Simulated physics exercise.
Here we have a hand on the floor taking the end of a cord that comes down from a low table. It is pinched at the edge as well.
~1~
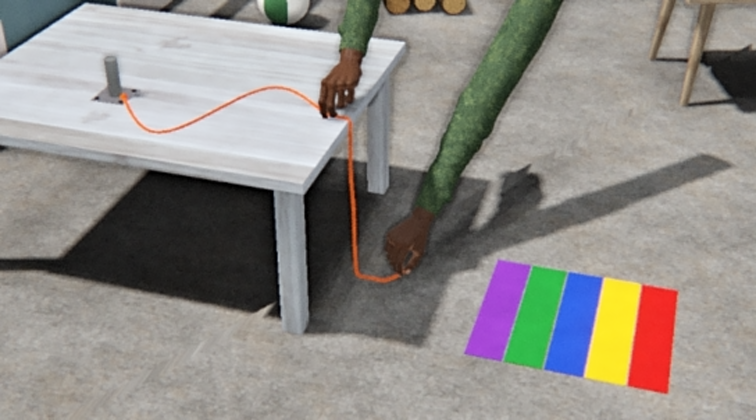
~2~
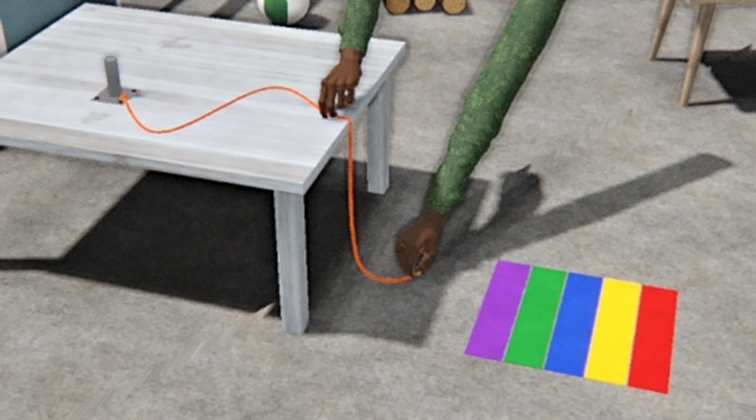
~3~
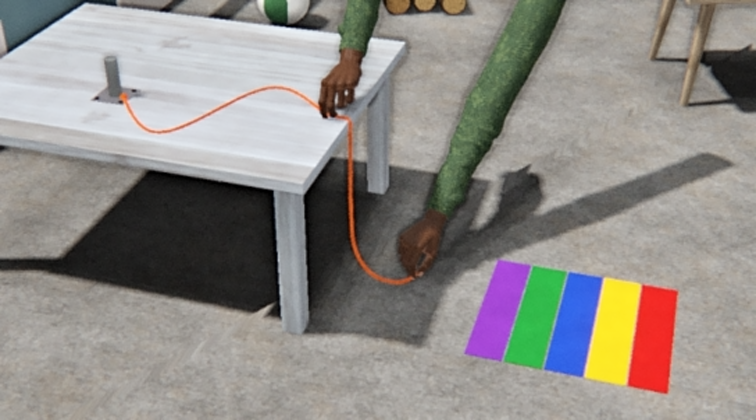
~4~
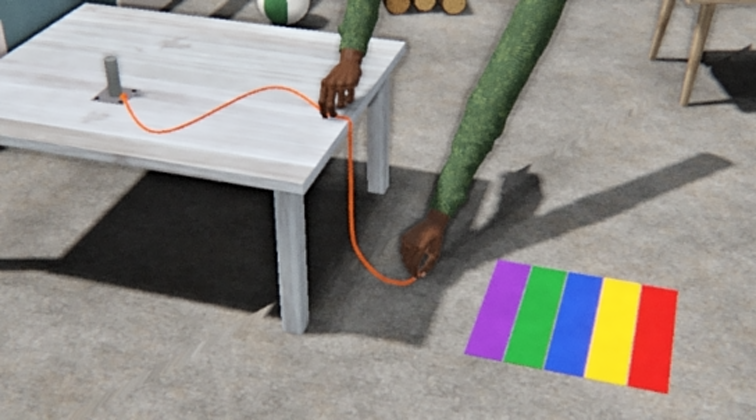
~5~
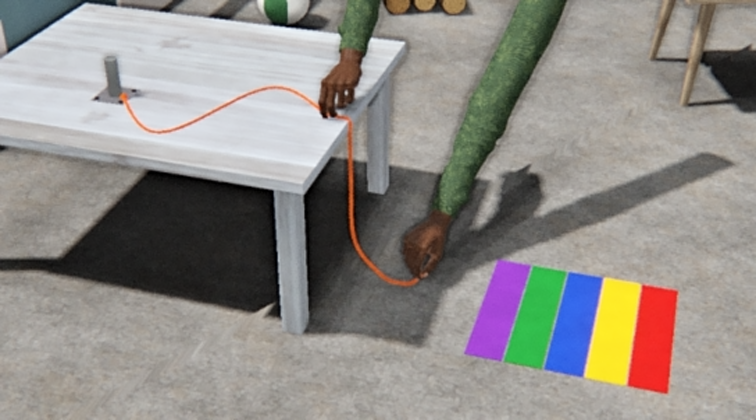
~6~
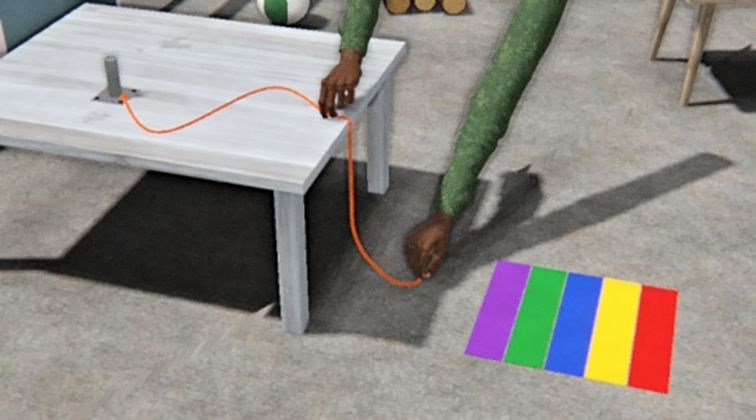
A hand near the floor draws the end of an orange cord slightly to the right, quickly at first and then barely moving, while another hand keeps the cord pinched at the edge of a low white table.
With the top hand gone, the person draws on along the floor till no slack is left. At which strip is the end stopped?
The red one.
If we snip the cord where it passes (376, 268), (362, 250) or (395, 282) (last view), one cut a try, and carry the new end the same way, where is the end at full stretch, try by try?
Near (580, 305), (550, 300) and (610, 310).
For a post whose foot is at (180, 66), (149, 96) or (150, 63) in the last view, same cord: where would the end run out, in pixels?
In that order: (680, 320), (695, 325) and (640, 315).
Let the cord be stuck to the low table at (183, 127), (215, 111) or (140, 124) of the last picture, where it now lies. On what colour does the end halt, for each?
One after the other, yellow; blue; yellow.
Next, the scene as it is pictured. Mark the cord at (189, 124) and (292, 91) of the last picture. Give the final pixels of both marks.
The first at (243, 110), the second at (371, 140).
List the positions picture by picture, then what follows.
The first picture shows end (404, 272); purple (489, 338); green (528, 346); blue (568, 354); yellow (608, 361); red (650, 369).
The second picture shows end (414, 274); cord through (133, 115) (197, 121) (264, 89) (322, 111) (351, 174) (355, 250).
The third picture shows end (416, 275).
The fourth picture shows end (419, 275); cord through (133, 115) (197, 121) (264, 89) (322, 111) (351, 174) (357, 251).
The fifth picture shows end (421, 275).
The sixth picture shows end (424, 276); cord through (133, 115) (197, 121) (264, 89) (322, 111) (351, 174) (362, 251).
A little later, end near (581, 304); over blue.
Next, end near (627, 312); over yellow.
When it is tight, end near (655, 318); over red. It halts on the red strip.
